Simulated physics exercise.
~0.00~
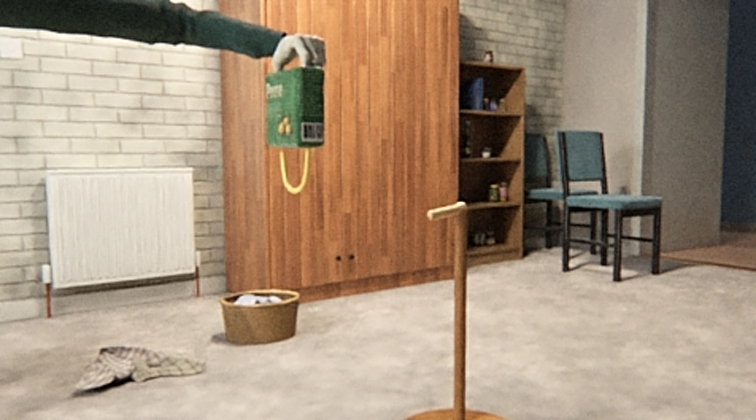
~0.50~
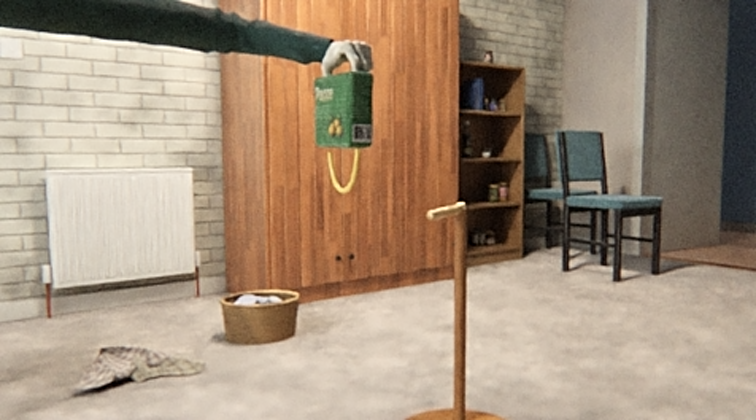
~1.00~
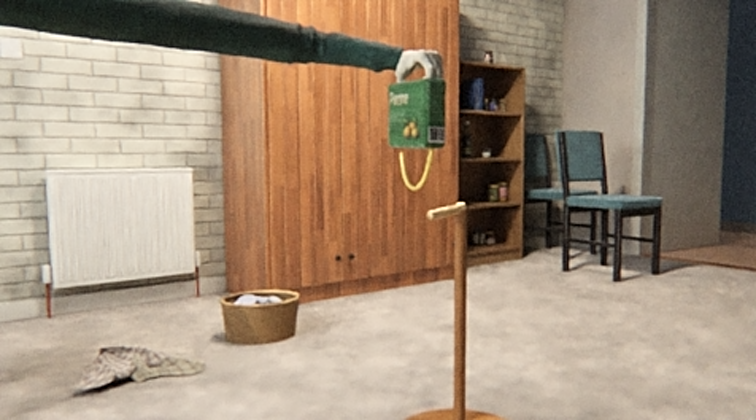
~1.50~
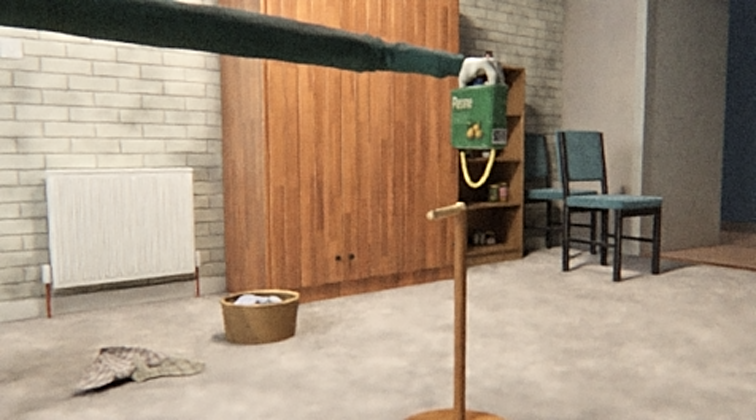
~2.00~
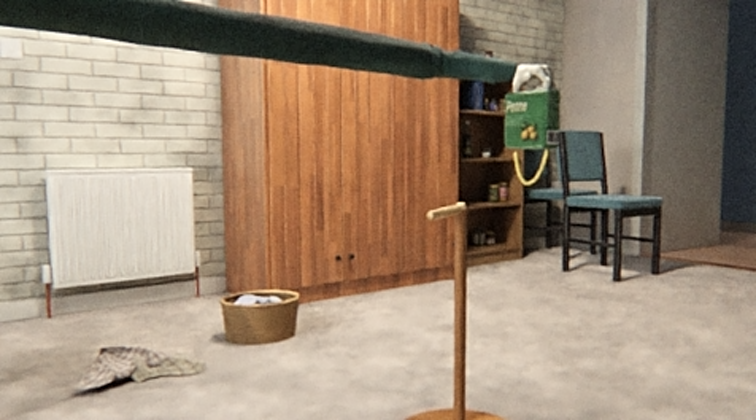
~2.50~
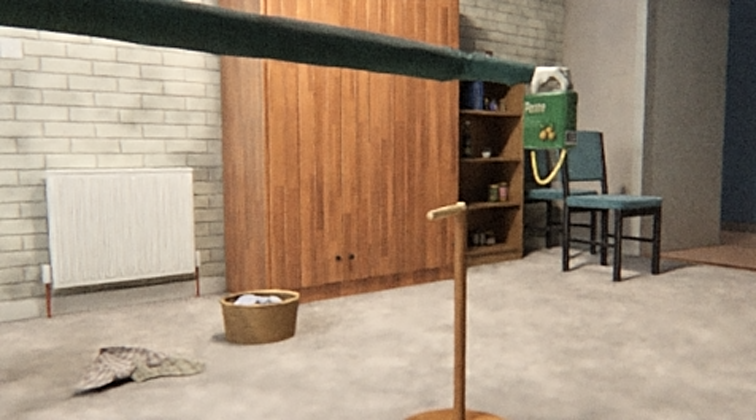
In the video, a hand at the end of a long green-sleeved arm carries an upright green pouch with a yellow loop hanging beneath it rightward above a wooden post with a sideways hook, passing clear and stopping beyond the post, near the chairs.
